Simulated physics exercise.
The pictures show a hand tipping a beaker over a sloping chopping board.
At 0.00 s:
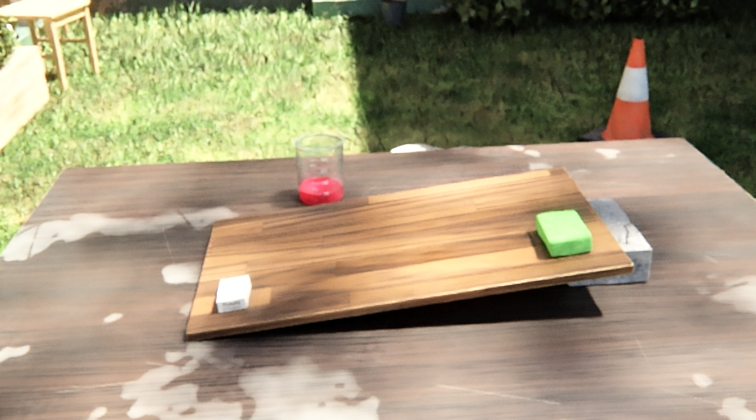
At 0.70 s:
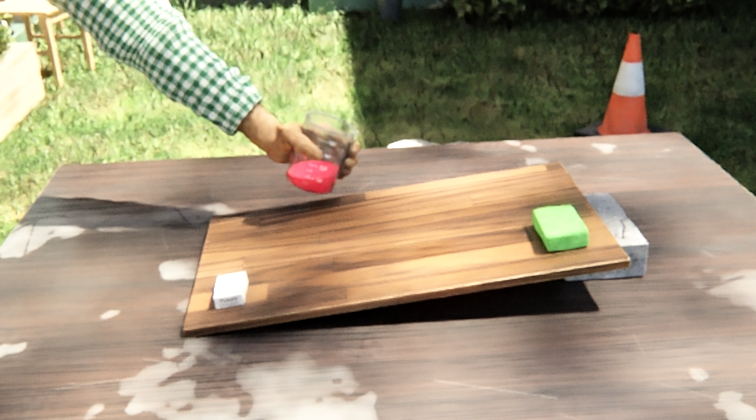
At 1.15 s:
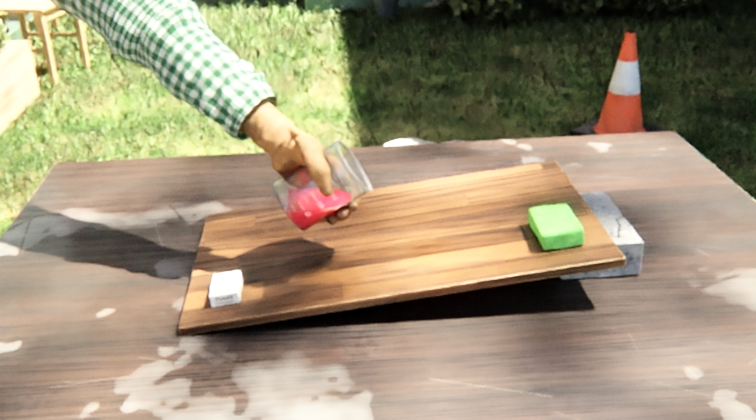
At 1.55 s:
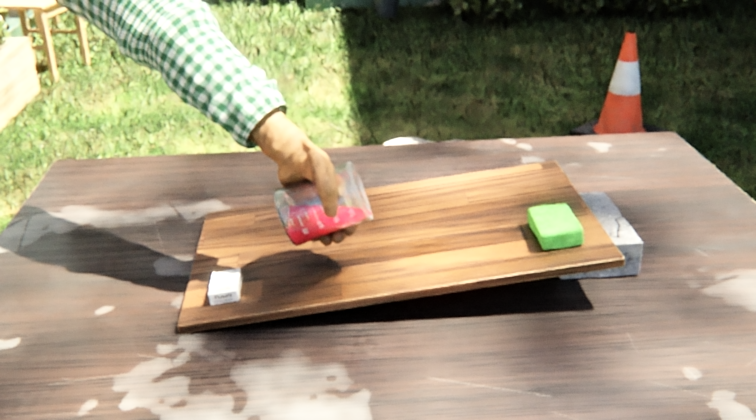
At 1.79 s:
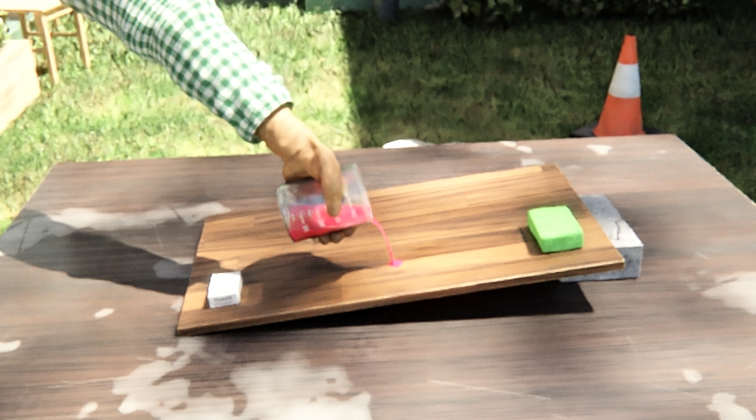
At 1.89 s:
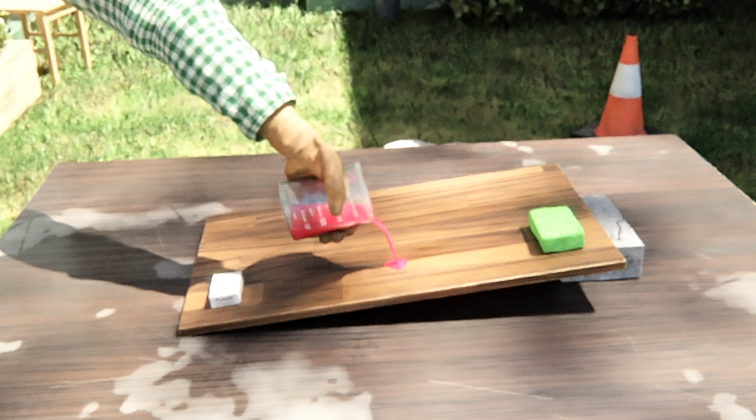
On a sunny garden table, a hand lifts a beaker, tilts it and starts pouring pink liquid onto a sloping wooden board.
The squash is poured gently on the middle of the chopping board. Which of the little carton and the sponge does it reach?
The little carton ends up in the puddle and the sponge remains untouched.
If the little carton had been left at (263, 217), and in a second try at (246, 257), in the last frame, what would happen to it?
In the first try it remains untouched; in the second it is reached.
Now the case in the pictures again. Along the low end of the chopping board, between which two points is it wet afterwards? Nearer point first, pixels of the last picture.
It runs from (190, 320) to (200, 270).
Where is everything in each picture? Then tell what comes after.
The first frame shows the chopping board slopes down to the left; beaker (320, 169) about a quarter full; little carton (234, 293); sponge (563, 232).
The second frame shows beaker (320, 152) tipped 20° with all of its load; little carton (231, 289).
The third frame shows beaker (323, 185) tipped 60° with all of its load; sponge (555, 226).
The fourth frame shows the chopping board slopes down to the left; beaker (325, 204) tipped 70° with all of its load; little carton (226, 286).
The fifth frame shows the first of it lands; beaker (326, 202) tipped 75° with all of its load; sponge (555, 228).
The sixth frame shows the first of it lands; beaker (328, 202) tipped 75° with nearly all of its load; little carton (227, 289); sponge (556, 229).
By 2.6 s, it runs down to the left; the little carton is clear of it; the sponge is clear of it.
By 3.7 s, it runs down to the left; the little carton is in it; the sponge is clear of it.
By 7.0 s, it runs down to the left and off the end; the little carton is in it; the sponge is clear of it.
